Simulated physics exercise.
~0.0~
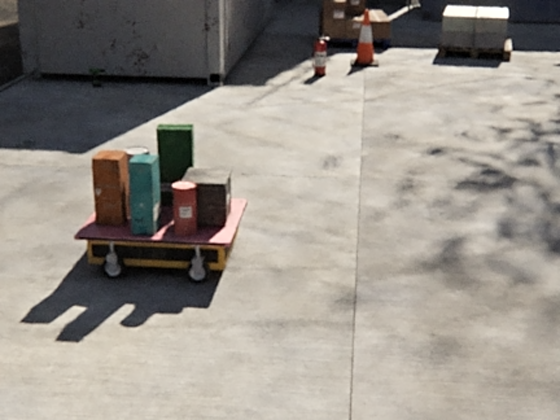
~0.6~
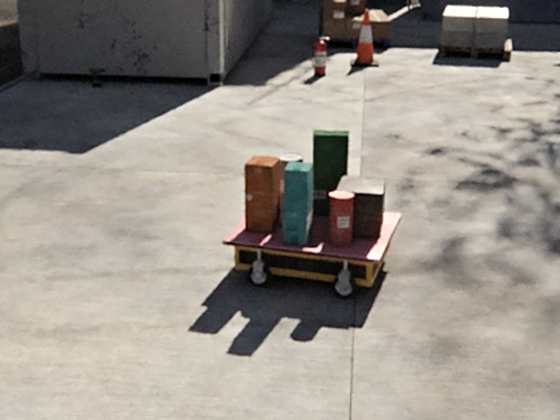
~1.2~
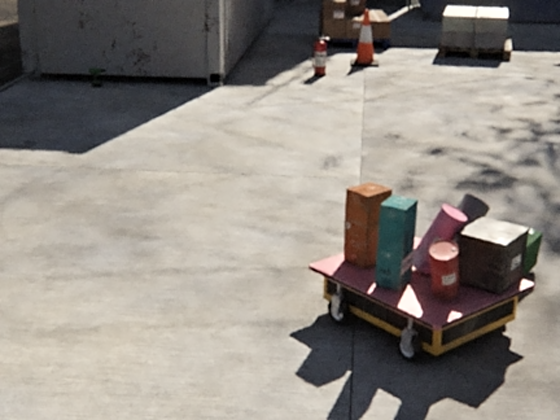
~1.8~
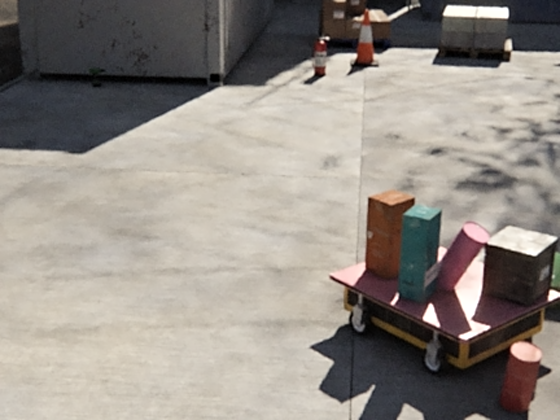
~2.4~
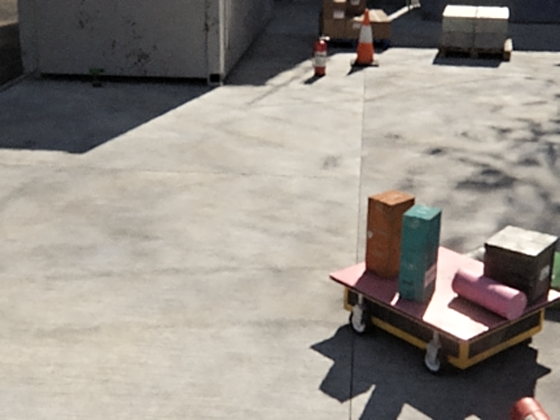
On sunlit concrete, a loaded cart rolls right and turns, spilling several containers before stopping.
